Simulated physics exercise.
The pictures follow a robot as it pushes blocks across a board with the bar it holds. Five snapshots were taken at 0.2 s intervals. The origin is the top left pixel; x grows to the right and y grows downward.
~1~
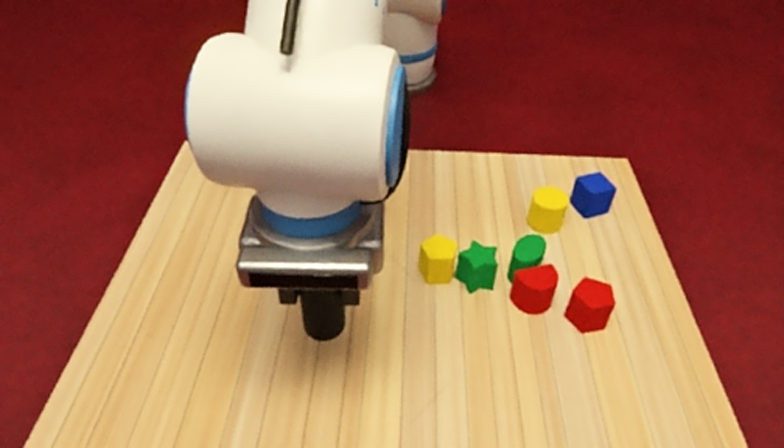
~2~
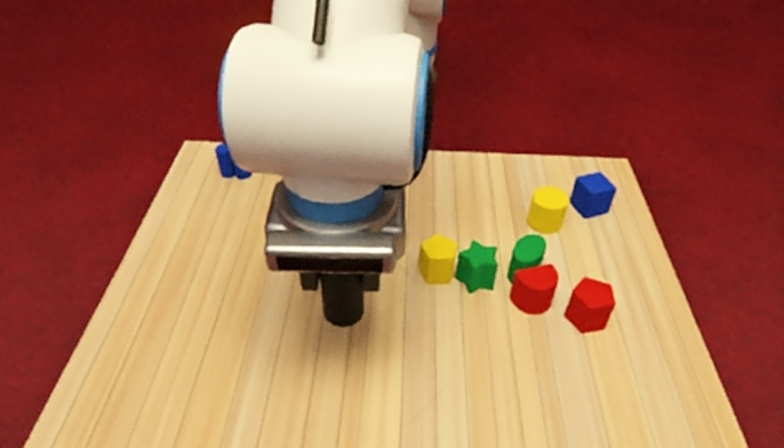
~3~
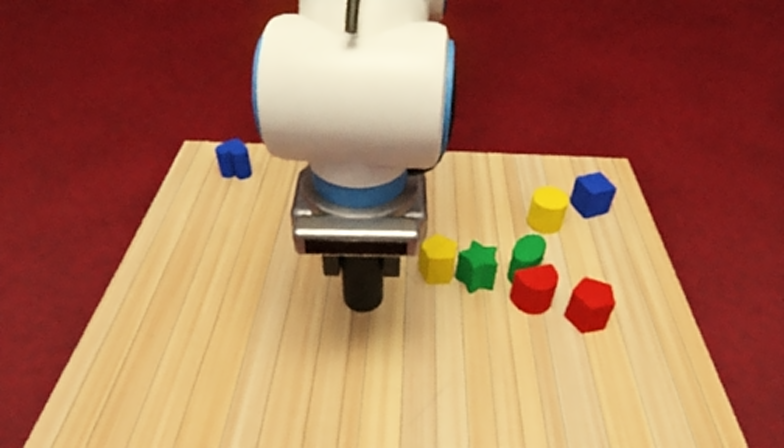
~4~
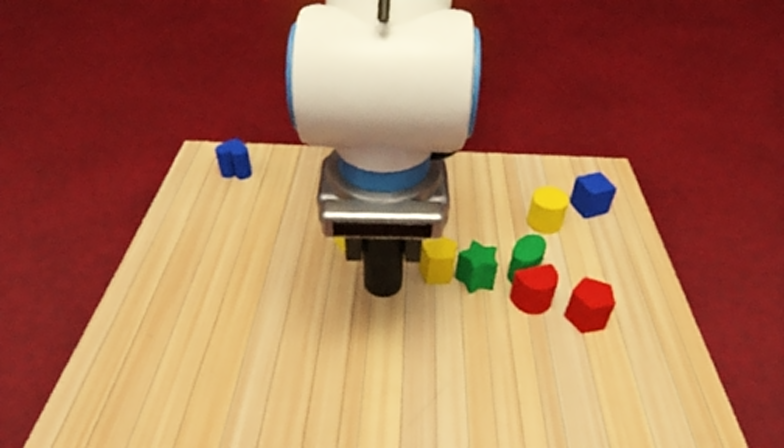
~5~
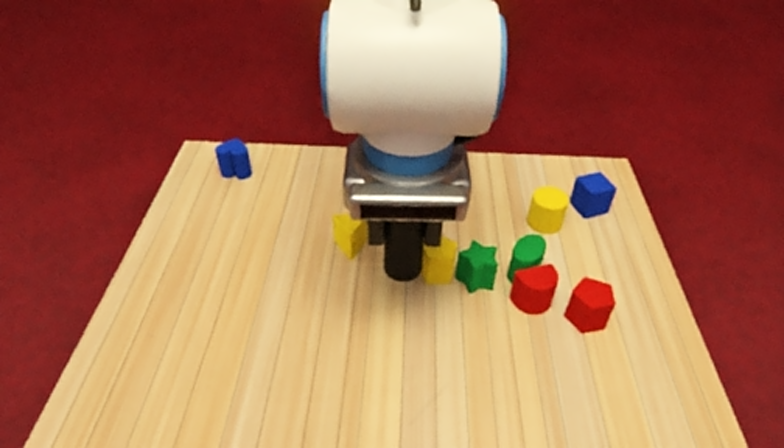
A white robot arm with a black tip moved steadily right and slightly away over a wooden table, passing in front of a yellow star and nearing a yellow block, while the colored blocks stayed still.
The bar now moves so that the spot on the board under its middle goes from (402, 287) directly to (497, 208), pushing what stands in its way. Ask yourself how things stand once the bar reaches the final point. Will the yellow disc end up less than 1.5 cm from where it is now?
The answer is yes.
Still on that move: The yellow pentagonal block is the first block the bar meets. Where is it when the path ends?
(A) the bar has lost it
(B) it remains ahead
It's A.
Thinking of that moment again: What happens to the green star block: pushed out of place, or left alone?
At the end of the path, it will have moved.
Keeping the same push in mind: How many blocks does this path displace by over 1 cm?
Two get moved.
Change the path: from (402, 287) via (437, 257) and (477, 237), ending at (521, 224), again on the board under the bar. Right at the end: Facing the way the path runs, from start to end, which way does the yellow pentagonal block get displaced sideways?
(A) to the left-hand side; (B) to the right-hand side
Answer: B.
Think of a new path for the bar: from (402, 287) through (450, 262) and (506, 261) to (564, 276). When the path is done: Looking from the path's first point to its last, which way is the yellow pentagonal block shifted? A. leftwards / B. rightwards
A.
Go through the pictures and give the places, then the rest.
The first frame shows lower end of the bar at (325, 325), tops of blocks, yellow pentagonal block at (440, 247), green star block at (480, 254), yellow disc at (551, 197).
The second frame shows bar at (344, 311), blocks as before.
The third frame shows bar at (363, 297), blocks as before.
The fourth frame shows bar at (383, 283), blocks as before.
The fifth frame shows bar at (403, 268), yellow pentagonal block at (440, 247), green star block at (480, 254), yellow disc at (551, 197).
On the path given first. One third of the way, bar at (440, 239); yellow pentagonal block at (475, 230), turned 30° clockwise; green star block at (495, 254), turned 25° clockwise.
Two thirds of the way, bar at (472, 213); yellow pentagonal block at (496, 225), turned 65° clockwise; green star block at (495, 254), turned 25° clockwise.
At the end, bar at (501, 189); yellow pentagonal block at (496, 225), turned 65° clockwise; green star block at (495, 254), turned 25° clockwise; yellow disc not moved.
